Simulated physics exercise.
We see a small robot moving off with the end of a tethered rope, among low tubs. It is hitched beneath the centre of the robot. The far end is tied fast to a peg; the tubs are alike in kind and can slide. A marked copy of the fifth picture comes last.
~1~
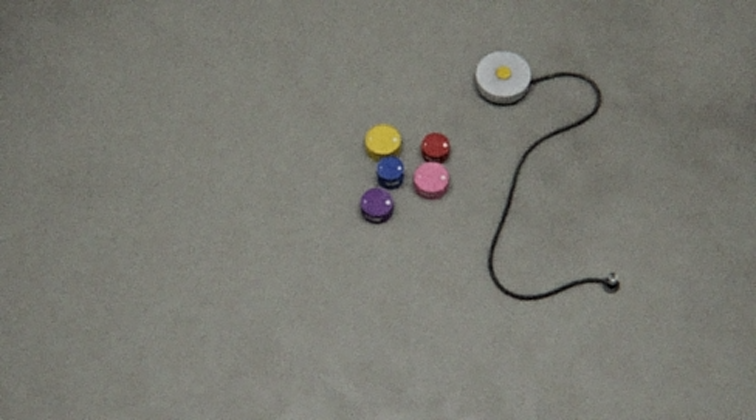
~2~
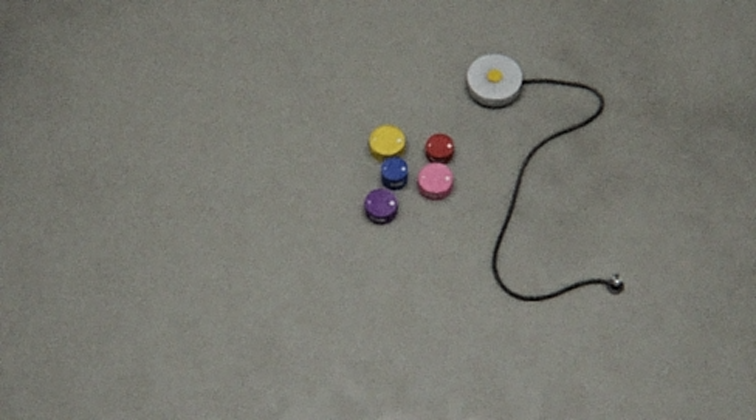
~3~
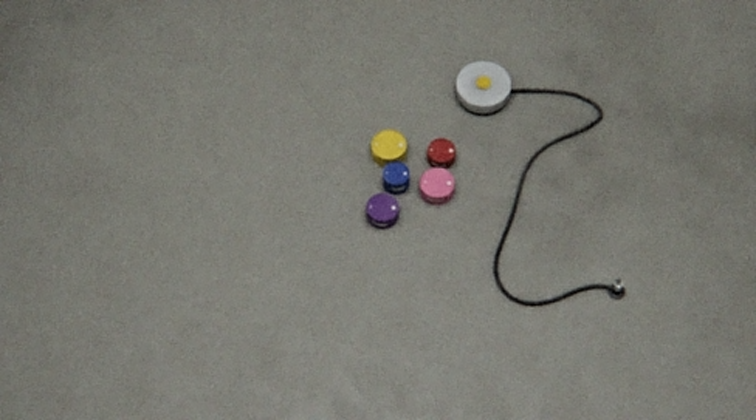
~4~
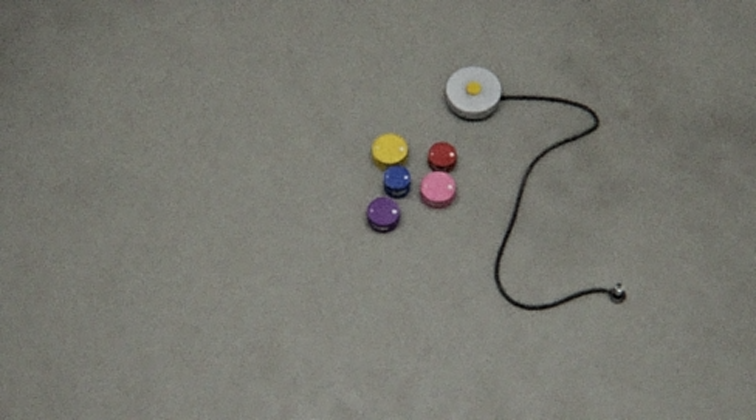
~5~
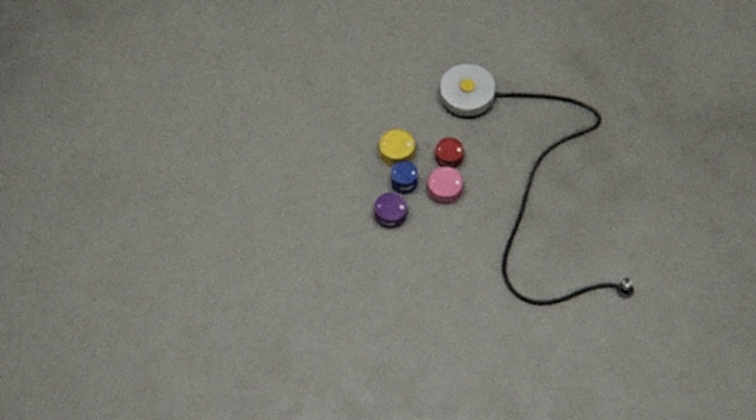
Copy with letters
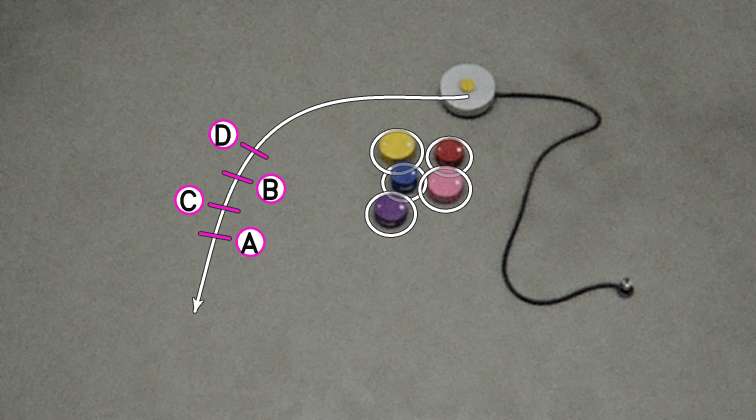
The clip opens on a white disc-shaped robot with a yellow centre at the upper right, a dark rope curving down to a small peg, and five coloured tubs clustered nearby. The robot glides a short way left, drawing its end of the rope along, while the tubs keep their arrangement.
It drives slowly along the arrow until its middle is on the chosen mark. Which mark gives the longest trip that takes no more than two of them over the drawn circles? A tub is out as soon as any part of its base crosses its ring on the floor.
At A, and not beyond.
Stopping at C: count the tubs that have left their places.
By then, none.
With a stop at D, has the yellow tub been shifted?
No.
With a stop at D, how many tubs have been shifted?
The count is none.
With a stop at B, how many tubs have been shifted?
By then, none.
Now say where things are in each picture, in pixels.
The first frame shows peg (612, 281); blue tub (390, 173); yellow tub (383, 143).
The second frame shows robot (494, 81); purple tub (381, 207).
The third frame shows robot (483, 88); pink tub (437, 186).
The fourth frame shows robot (473, 94); blue tub (397, 182).
The fifth frame shows robot (467, 91); purple tub (391, 210); red tub (449, 153); pink tub (445, 186).
On the copy, A at (215, 236); B at (237, 177); C at (224, 208); D at (254, 151); the route from (467, 97) via (270, 134) to (195, 312).
On A. First, robot (350, 94).
Then, robot (252, 147).
Finally, robot (214, 231); yellow tub (397, 152); red tub (446, 159); none over the rings.
By contrast, B is within the limit but short; C is within the limit but short; D is within the limit but short.
